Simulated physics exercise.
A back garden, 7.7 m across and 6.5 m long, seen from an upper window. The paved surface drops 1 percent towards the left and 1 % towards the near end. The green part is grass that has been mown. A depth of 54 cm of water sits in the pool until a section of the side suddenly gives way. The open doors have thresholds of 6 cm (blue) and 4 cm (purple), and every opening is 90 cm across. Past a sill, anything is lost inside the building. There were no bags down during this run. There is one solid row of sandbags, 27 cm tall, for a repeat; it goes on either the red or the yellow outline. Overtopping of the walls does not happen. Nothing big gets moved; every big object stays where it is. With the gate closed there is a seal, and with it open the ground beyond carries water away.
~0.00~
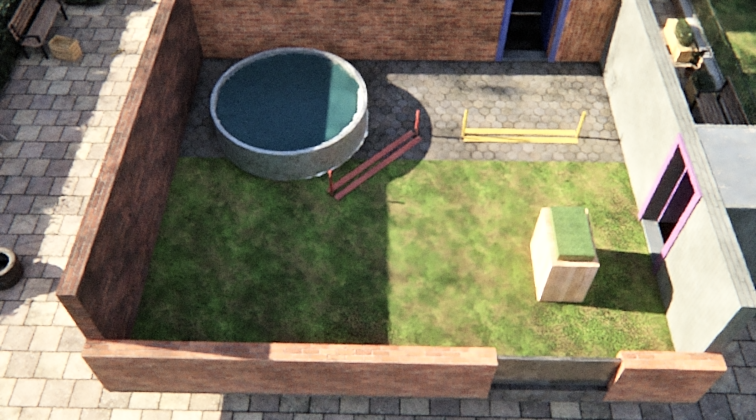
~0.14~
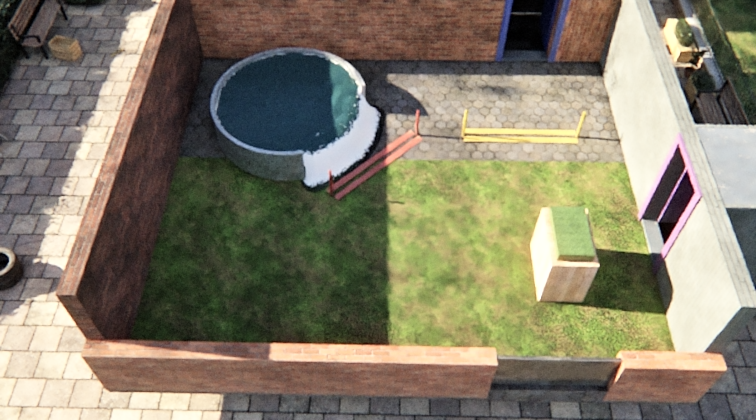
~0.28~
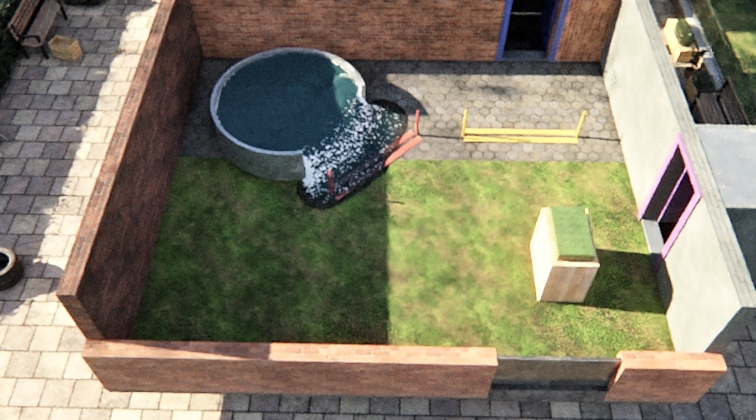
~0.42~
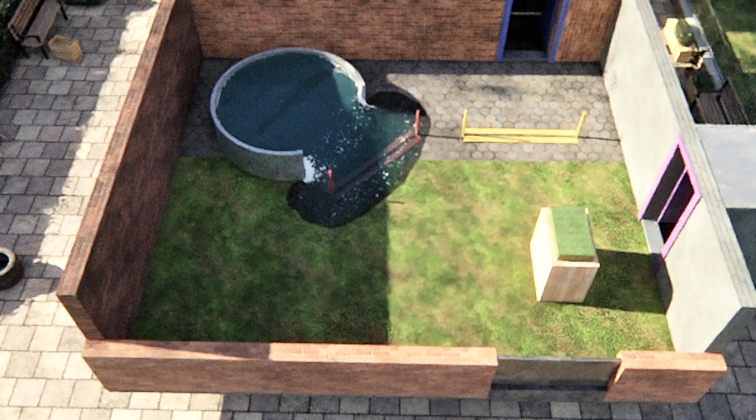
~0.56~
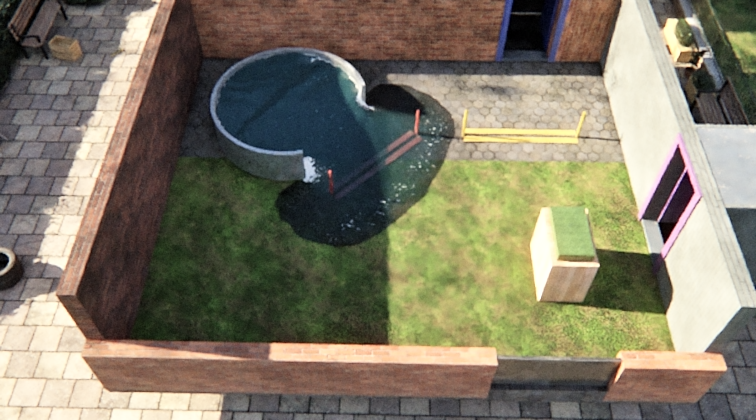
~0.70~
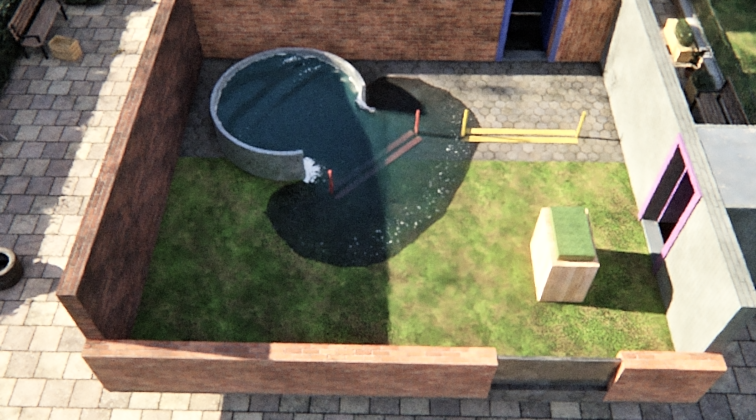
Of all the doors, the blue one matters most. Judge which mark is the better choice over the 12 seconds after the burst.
The better choice is yellow.
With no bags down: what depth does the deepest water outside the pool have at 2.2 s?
Roughly 20 centimetres.
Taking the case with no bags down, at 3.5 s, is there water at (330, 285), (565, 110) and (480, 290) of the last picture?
First waterlogged, next waterlogged, last waterlogged.
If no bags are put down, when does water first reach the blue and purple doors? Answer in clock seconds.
Blue: 2.2 s; purple: 3.2 s.
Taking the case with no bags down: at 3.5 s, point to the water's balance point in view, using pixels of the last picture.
Roughly (411, 184).
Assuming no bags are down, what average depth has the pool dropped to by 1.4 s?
About 35 cm on average.
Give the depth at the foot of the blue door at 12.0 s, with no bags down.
Roughly 1.5 cm deep.
After 1.4 s water covers 30 % of the floor and is deepest (24 cm) near (345, 164) in the run without bags; in at the blue door, 0 L with no bags, 0 L with the row on red, 0 L on yellow.
After 2.2 s water covers 50 % of the floor and is deepest (20 cm) near (345, 164) in the run without bags; in at the blue door, 0 L with no bags, 1 L with the row on red, 0 L on yellow.
After 3.5 s water covers 65 % of the floor and is deepest (18 cm) near (515, 373) in the run without bags; in at the blue door, 0 L with no bags, 13 L with the row on red, 0 L on yellow.
After 7.0 s water covers 85 % of the floor and is deepest (14 cm) near (541, 373) in the run without bags; in at the blue door, 1 L with no bags, 25 L with the row on red, 3 L on yellow.
After 12.0 s water covers 100 % of the floor and is deepest (14 cm) near (124, 366) in the run without bags; in at the blue door, 1 L with no bags, 31 L with the row on red, 4 L on yellow.
